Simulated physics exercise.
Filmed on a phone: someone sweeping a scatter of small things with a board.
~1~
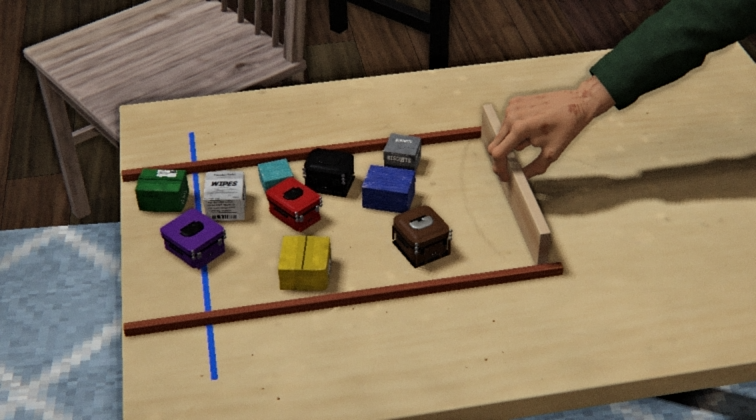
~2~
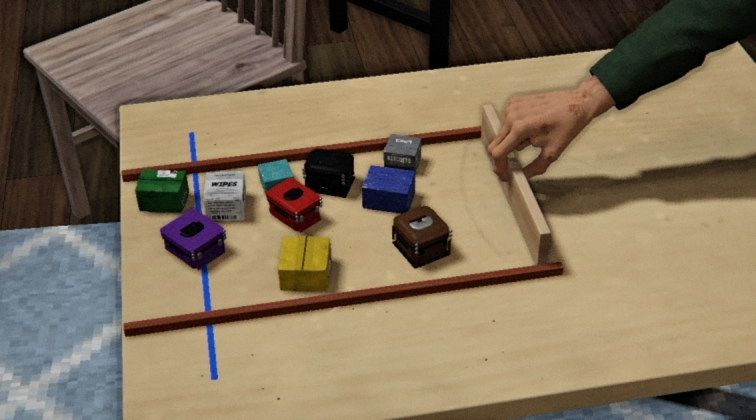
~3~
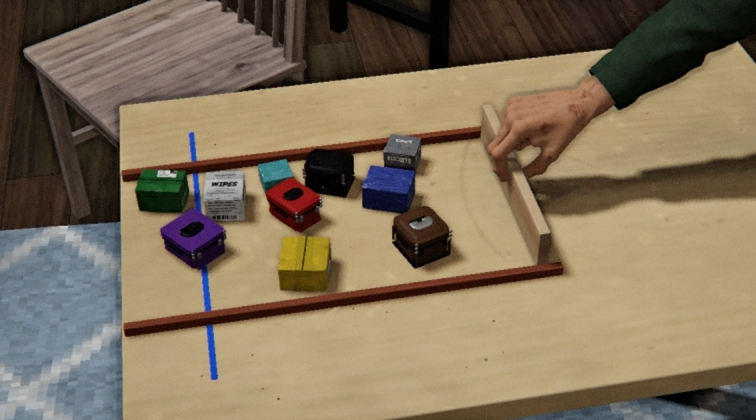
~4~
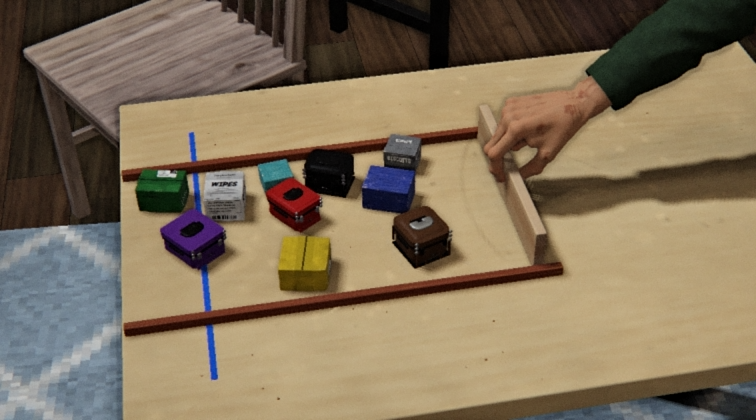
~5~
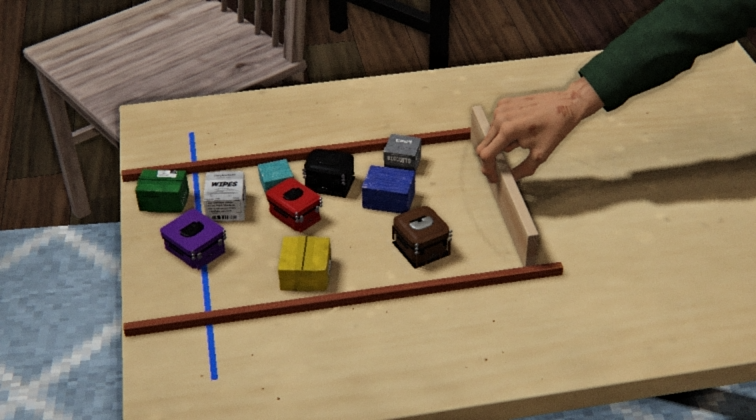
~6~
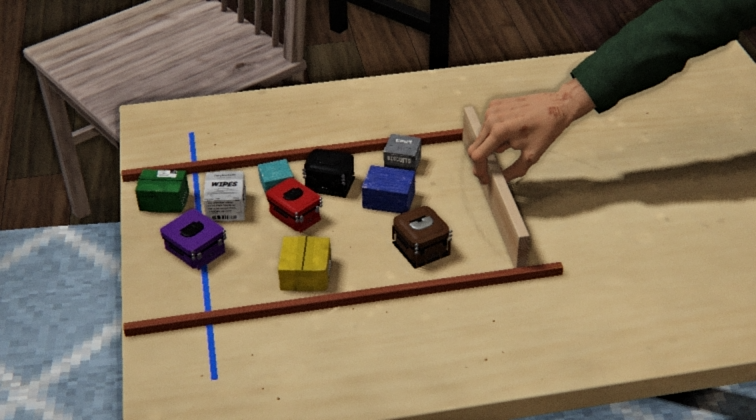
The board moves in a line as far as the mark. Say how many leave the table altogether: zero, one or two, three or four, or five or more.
Outcome: The number that fall off is three or four.
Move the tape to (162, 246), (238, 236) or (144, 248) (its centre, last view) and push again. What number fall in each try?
It would be 7, 1 and 8.
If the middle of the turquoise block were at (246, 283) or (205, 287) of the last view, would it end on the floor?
In that order, it is lost; comes down.
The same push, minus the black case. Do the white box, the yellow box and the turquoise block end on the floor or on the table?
The white box is lost; the yellow box holds on; the turquoise block does not fall.
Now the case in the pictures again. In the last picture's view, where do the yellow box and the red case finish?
Near (136, 295) and (121, 229).
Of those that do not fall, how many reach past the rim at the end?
Overhanging: 3.
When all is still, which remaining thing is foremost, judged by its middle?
The red case ends nearest.
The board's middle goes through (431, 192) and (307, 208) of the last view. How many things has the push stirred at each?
2 and 9.
Early on, none off yet; green box at rest near (163, 191); purple case at rest near (194, 240); white box at rest near (225, 196).
Finally, the number that fall off is three or four; lost, turquoise block, white box, purple case and green box.
